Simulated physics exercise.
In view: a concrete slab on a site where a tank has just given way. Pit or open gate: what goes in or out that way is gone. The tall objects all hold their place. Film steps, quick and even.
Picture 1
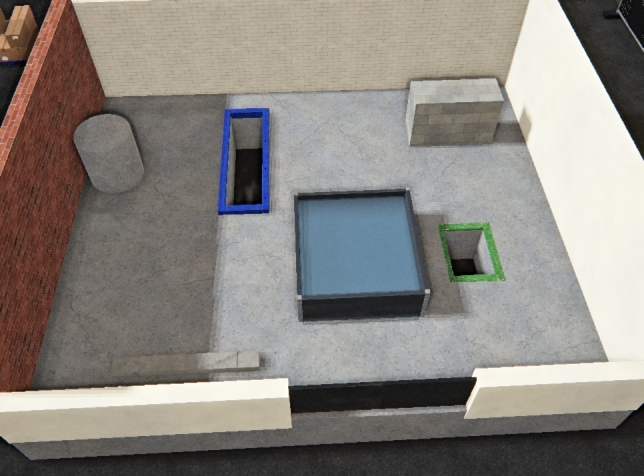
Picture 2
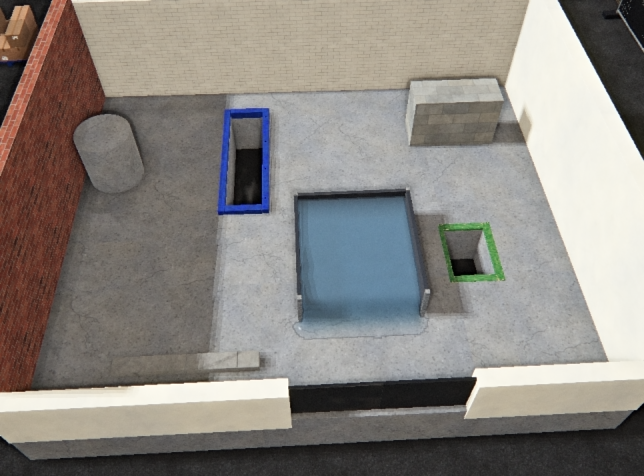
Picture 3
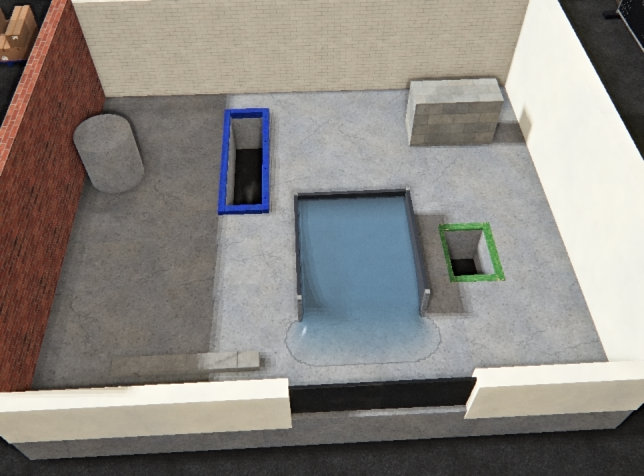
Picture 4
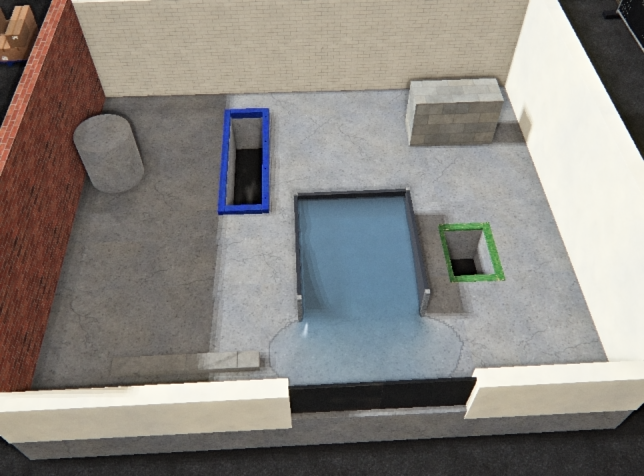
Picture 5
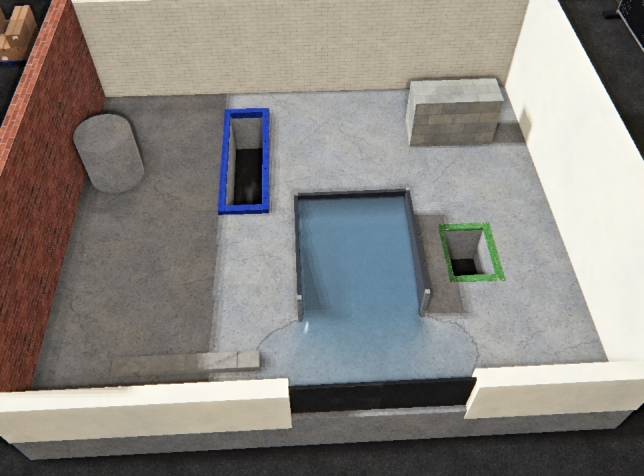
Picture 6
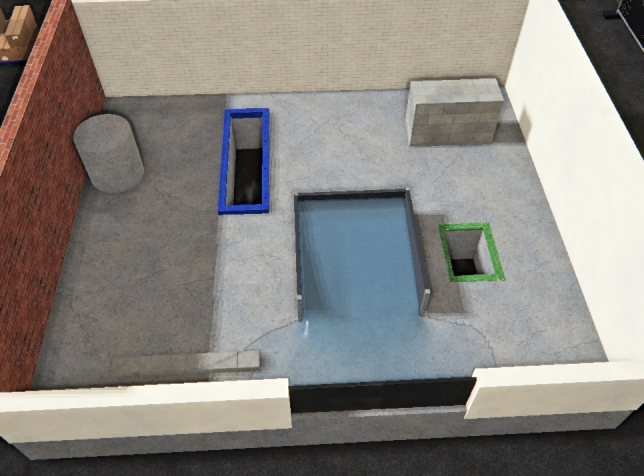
A walled concrete yard is seen from above at a fixed, tilted angle. A blue-rimmed pit lies left of a dark-framed tank of blue water in the middle, a green-rimmed pit lies to its right, with a grey cylinder far left and a grey block back right. The tank's near side opens and water pours toward the front wall, fanning out left and right.
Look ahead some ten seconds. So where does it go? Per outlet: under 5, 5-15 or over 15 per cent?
Per outlet: Gate under 5 per cent; green pit 5-15 per cent; blue pit under 5 per cent.
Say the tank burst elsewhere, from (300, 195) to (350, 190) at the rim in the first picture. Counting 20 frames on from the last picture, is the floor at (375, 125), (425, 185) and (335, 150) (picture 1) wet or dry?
Soaked, then unsoaked, then soaked.
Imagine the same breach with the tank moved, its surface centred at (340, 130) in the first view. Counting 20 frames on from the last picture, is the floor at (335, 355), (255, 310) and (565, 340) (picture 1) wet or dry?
Spot one wetted, spot two wetted, spot three wetted.
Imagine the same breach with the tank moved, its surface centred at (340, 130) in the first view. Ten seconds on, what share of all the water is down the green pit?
The green pit gets around 15 per cent.
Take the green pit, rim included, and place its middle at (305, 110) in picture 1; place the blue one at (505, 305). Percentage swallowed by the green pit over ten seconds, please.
Green: 4 %.
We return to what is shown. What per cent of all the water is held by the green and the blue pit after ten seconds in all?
In order, near 6 and 0 in a hundred.
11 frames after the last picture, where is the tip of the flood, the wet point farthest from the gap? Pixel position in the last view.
I'd say near (42, 400).
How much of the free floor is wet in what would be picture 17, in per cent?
That works out at 20 %.
A moment on, water covers 10 % of the floor; the gate 0 %, the green pit 0 %, the blue pit 0 %.
Next, water covers 20 % of the floor; the gate 0 %, the green pit 0 %, the blue pit 0 %.
Then, water covers 40 % of the floor; the gate 0 %, the green pit 0 %, the blue pit 0 %.
Later, water covers 60 % of the floor; the gate 0 %, the green pit 3 %, the blue pit 0 %.
In the end, water covers 90 % of the floor; the gate 0 %, the green pit 7 %, the blue pit 0 %.
